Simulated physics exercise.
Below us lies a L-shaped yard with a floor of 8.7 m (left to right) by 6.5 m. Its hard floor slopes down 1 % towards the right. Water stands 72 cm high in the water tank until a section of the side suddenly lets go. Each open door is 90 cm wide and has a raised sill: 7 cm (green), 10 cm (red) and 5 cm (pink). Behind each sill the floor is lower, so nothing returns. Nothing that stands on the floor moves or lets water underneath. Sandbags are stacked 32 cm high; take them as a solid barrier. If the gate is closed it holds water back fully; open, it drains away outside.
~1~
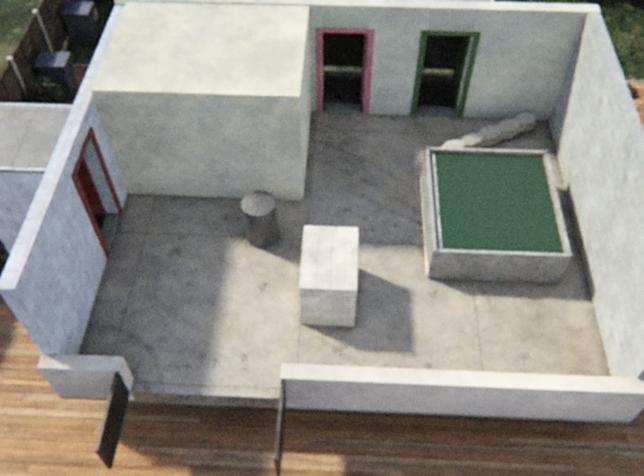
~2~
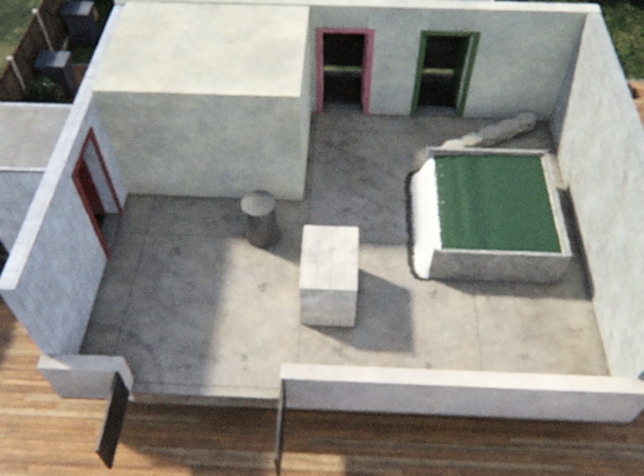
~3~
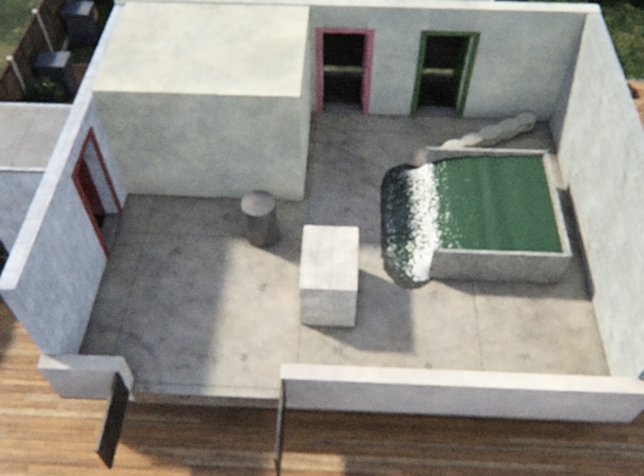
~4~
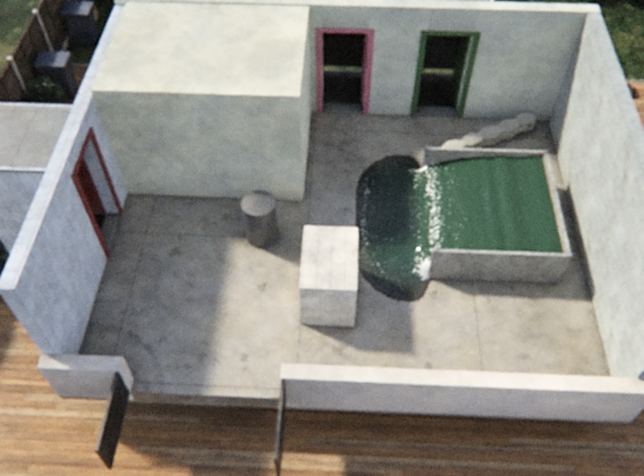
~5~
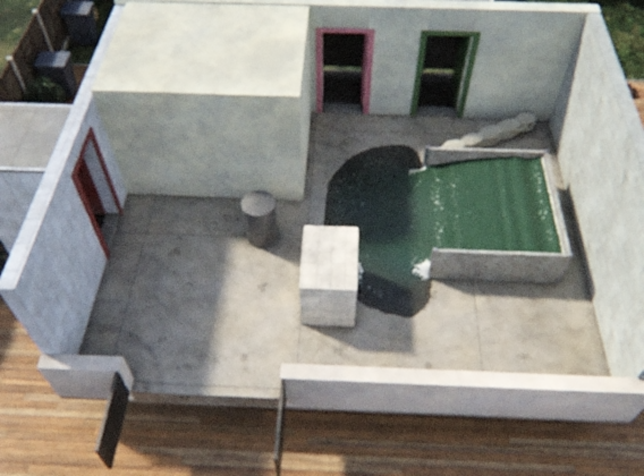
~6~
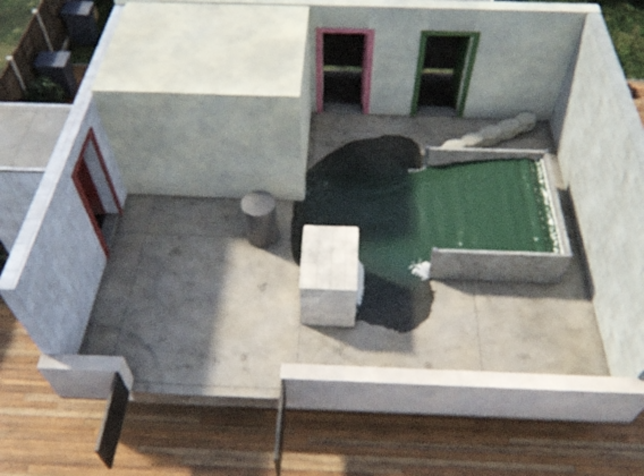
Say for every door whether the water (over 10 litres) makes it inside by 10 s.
Door by door: At the green door it goes over the limit; at the red door it goes over the limit; at the pink door it passes the limit.
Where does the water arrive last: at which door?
The green one.
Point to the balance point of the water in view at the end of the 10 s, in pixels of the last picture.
Around (390, 236).
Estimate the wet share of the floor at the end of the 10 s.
About 100 per cent.
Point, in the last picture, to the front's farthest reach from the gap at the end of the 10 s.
Near (73, 374).
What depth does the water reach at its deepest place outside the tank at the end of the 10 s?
About 12 cm.
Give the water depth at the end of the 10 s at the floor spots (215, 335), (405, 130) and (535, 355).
About 3, 9 and 4 cm.
A moment later water covers 35 % of the floor and is deepest (40 cm) near (311, 198); green door not reached, red door not reached, pink door 1 cm at the sill, 0 L in.
Soon after water covers 55 % of the floor and is deepest (40 cm) near (299, 233); green door not reached, red door 14 cm at the sill, 0 L in, pink door 23 cm at the sill, 33 L in.
Next water covers 80 % of the floor and is deepest (24 cm) near (317, 117); green door 4 cm at the sill, 0 L in, red door 22 cm at the sill, 55 L in, pink door 21 cm at the sill, 215 L in.
Later on water covers 90 % of the floor and is deepest (24 cm) near (509, 125); green door 6 cm at the sill, 0 L in, red door 8 cm at the sill, 99 L in, pink door 12 cm at the sill, 366 L in.
At the end water covers 100 % of the floor and is deepest (12 cm) near (509, 125); green door 11 cm at the sill, 66 L in, red door 3 cm at the sill, 99 L in, pink door 7 cm at the sill, 410 L in.
